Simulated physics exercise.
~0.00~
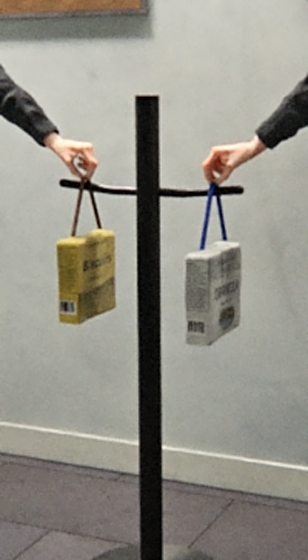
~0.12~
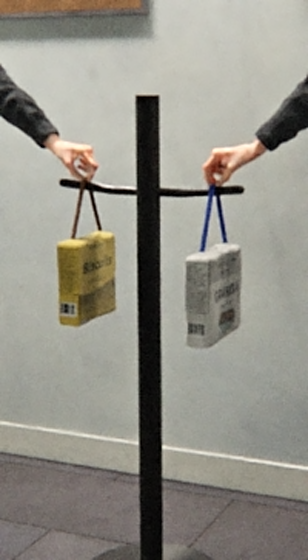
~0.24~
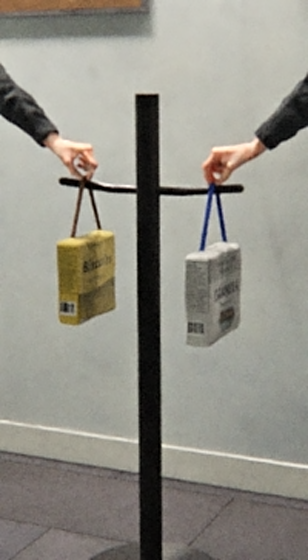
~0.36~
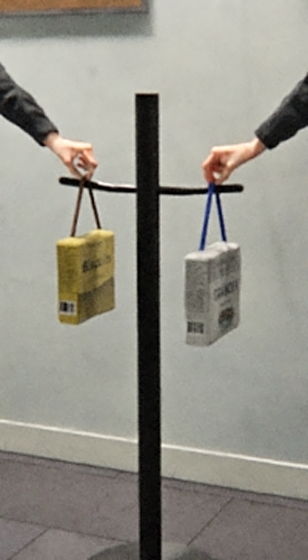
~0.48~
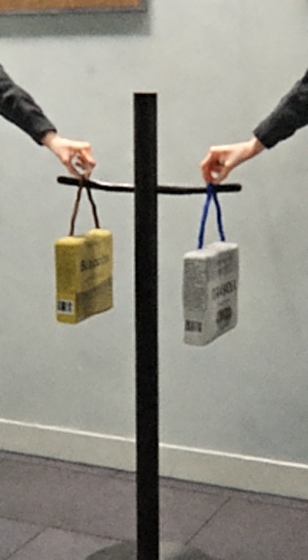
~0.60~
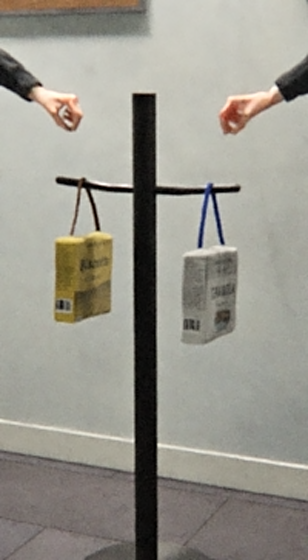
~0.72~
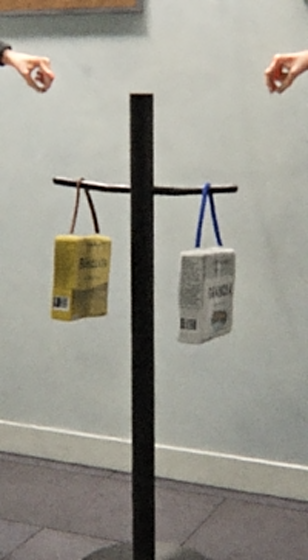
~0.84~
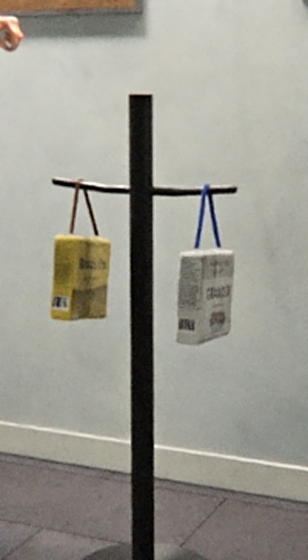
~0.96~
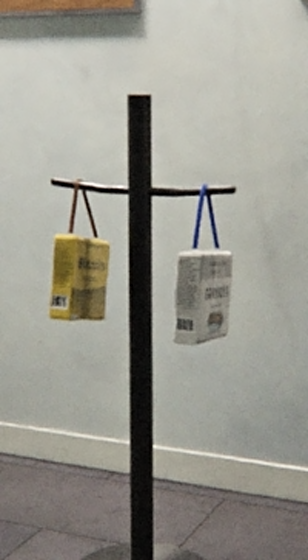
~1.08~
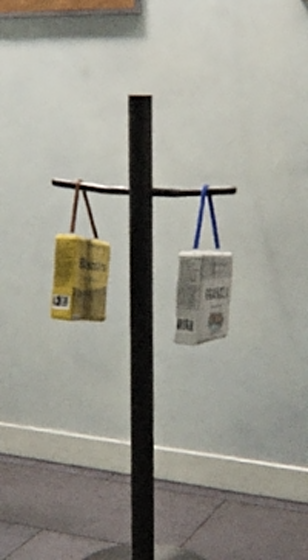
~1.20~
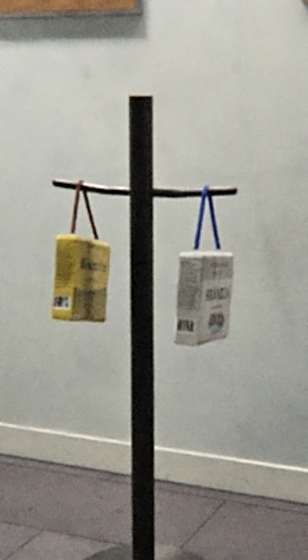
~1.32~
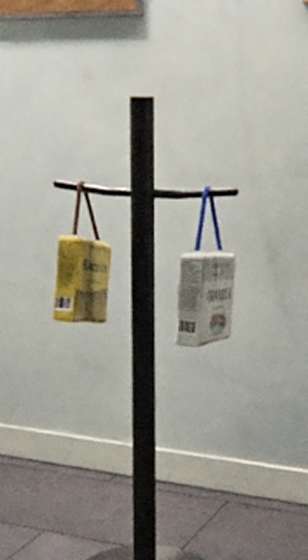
Two hands let go of a yellow bag and a white bag, which stay hanging.
